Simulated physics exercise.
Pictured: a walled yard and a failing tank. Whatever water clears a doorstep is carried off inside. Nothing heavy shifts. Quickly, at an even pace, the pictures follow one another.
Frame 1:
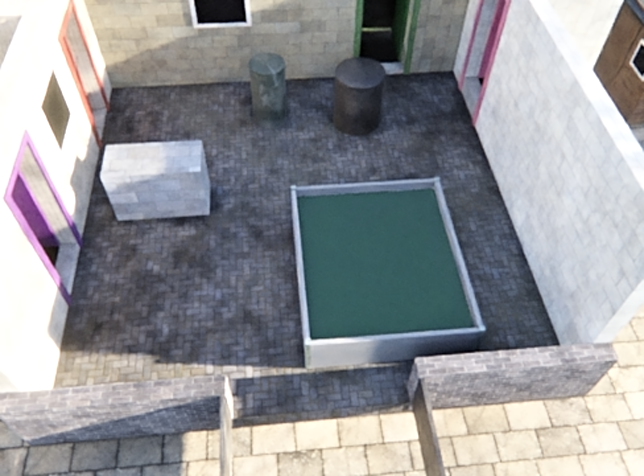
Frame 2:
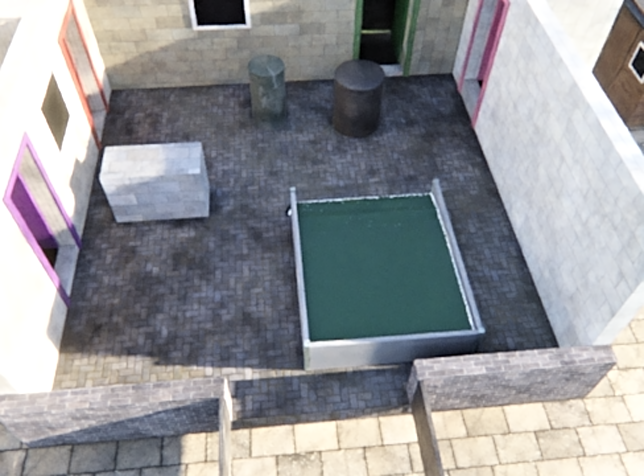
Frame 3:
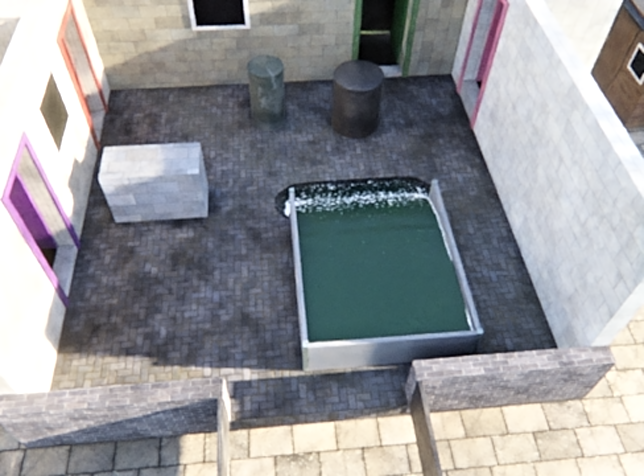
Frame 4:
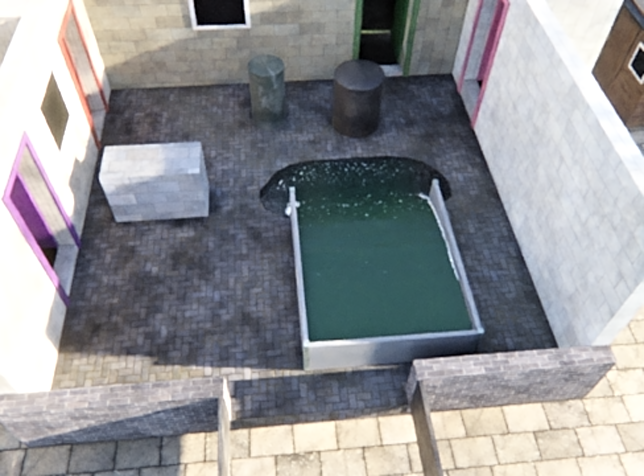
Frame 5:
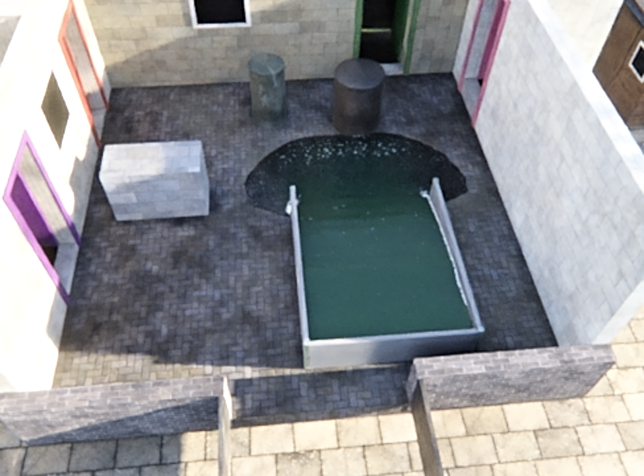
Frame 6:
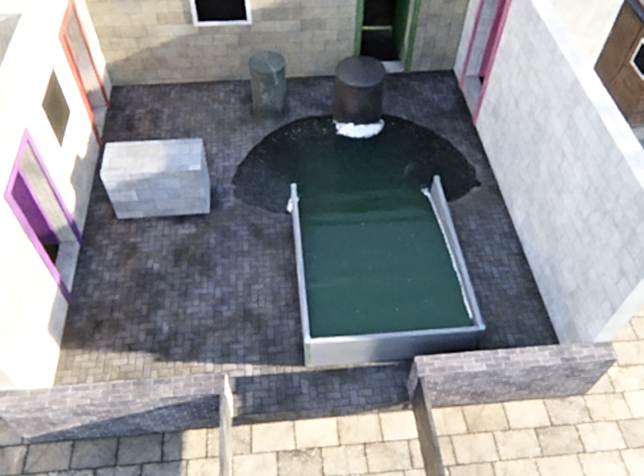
A low, open rectangular tank of dark green water with pale grey sides stands right of centre in a dark-paved walled yard, seen from high above. A pale stone block sits to the left and two dark round drums stand behind, near purple, red, green and pink doorways. The tank's far side gives way, and foaming water spreads backward in a widening dark fan, reaching the larger drum and frothing white at its base, while the view stays still.
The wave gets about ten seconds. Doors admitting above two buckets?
Purple door not above, pink door not above, green door above, red door above.
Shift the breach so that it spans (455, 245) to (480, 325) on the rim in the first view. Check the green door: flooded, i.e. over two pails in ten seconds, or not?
Green door: Over the line.
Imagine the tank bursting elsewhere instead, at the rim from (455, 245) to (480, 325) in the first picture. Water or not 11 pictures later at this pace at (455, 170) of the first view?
Verdict: Wet.
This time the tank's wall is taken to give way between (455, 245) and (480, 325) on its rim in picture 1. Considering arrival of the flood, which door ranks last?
I say the door marked red.
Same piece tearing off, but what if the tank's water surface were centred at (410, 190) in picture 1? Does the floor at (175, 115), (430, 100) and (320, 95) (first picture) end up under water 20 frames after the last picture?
The first spot ends up sodden, the second sodden and the third sodden.
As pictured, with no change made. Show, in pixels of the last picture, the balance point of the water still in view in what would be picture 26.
Roughly (335, 155).
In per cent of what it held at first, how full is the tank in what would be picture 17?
About 44 per cent.
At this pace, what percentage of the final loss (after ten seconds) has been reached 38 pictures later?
I'd estimate some 65 per cent.
A moment on, water covers 35 % of the floor; the purple door not reached, the pink door not reached, the green door wet at the sill, nothing in, the red door not reached.
Next, water covers 45 % of the floor; the purple door not reached, the pink door wet at the sill, nothing in, the green door under two buckets in, the red door not reached.
Then, water covers 50 % of the floor; the purple door not reached, the pink door wet at the sill, nothing in, the green door over two buckets in, the red door under two buckets in.
Later, water covers 70 % of the floor; the purple door wet at the sill, nothing in, the pink door wet at the sill, nothing in, the green door far over two buckets in, the red door far over two buckets in.
In the end, water covers 95 % of the floor; the purple door wet at the sill, nothing in, the pink door wet at the sill, nothing in, the green door far over two buckets in, the red door far over two buckets in.
